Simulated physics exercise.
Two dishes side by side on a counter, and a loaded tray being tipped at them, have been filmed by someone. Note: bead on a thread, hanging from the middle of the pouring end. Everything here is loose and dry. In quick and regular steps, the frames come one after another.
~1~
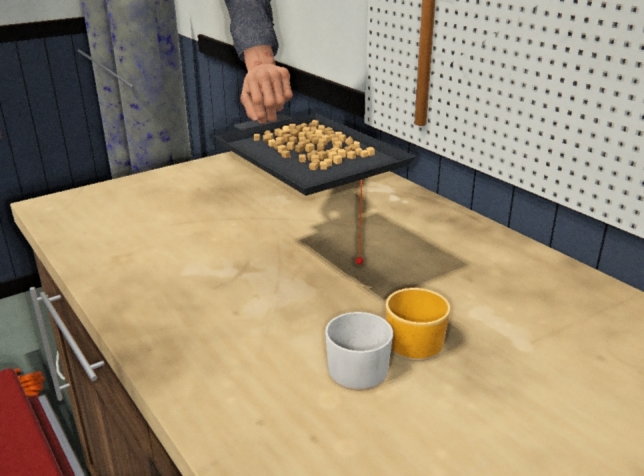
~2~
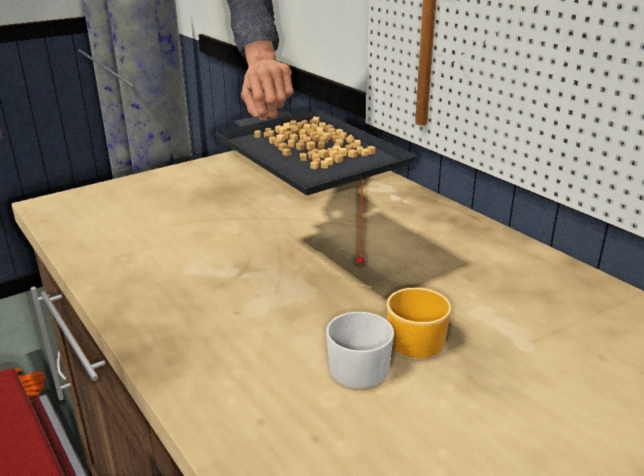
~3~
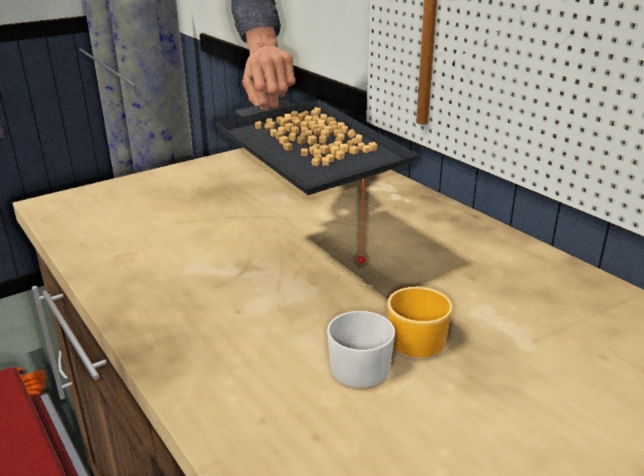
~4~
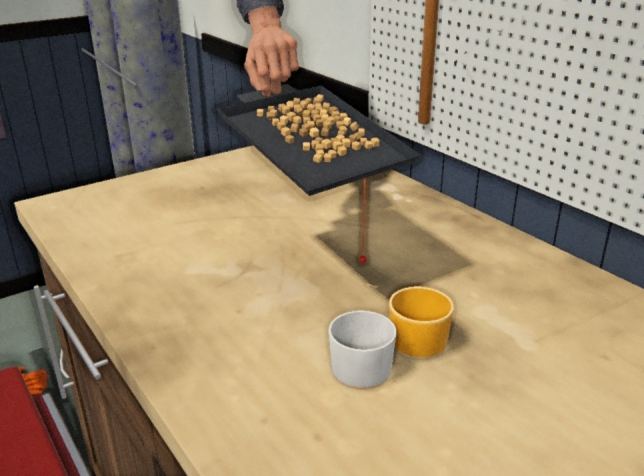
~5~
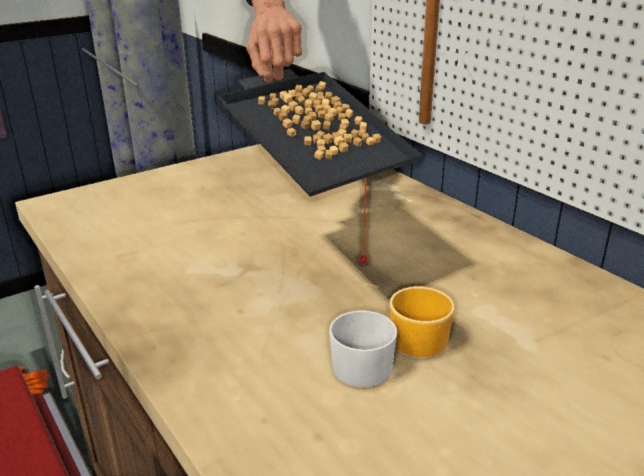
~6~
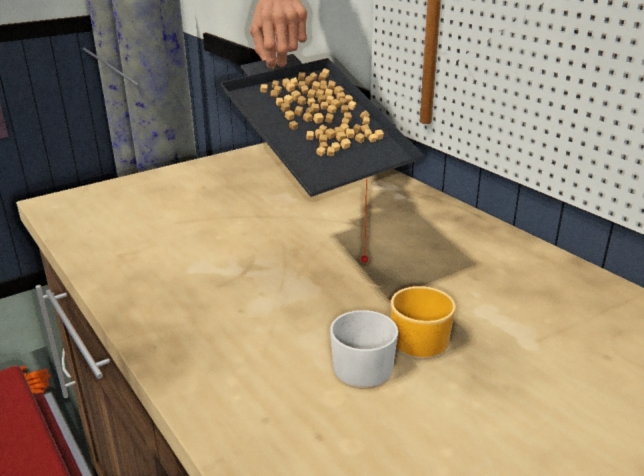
On a wooden counter, a hand held a dark tray of small wooden cubes behind a white cup and a yellow one, then raised its back end, tilting the tray steadily toward them.
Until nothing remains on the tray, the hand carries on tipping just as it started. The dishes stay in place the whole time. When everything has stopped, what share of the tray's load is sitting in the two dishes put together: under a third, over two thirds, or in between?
The catch is going to be poor, below a third of the load.
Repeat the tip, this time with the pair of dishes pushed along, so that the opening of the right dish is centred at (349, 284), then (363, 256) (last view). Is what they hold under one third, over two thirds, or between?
On the first try the answer is under a third, and on the second it is less than a third.
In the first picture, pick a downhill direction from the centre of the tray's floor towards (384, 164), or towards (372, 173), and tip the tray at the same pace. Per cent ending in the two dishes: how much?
You'd see roughly 0 per cent the first time and 0 per cent the second.
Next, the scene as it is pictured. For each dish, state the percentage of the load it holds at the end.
The share is 0 per cent in the left dish and 10 per cent in the right dish.
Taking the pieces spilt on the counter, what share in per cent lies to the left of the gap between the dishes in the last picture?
That would be roughly 70 per cent.
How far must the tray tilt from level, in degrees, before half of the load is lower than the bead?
It is at around 85 degrees.
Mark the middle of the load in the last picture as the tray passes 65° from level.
(367, 182).
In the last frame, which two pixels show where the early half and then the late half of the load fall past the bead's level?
(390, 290) first, (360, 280) later.
Soon after the last picture, tray tipped steeply; about half on the tray; about half in the air.
A little later, tray tipped past a quarter turn; a stray few in the left dish; a small part in the right dish; most outside both; a small part in the air.
Later still, tray tipped past a quarter turn; a stray few in the left dish; a small part in the right dish; most outside both.
At rest, tray tipped past a quarter turn; a stray few in the left dish; a small part in the right dish; most outside both.
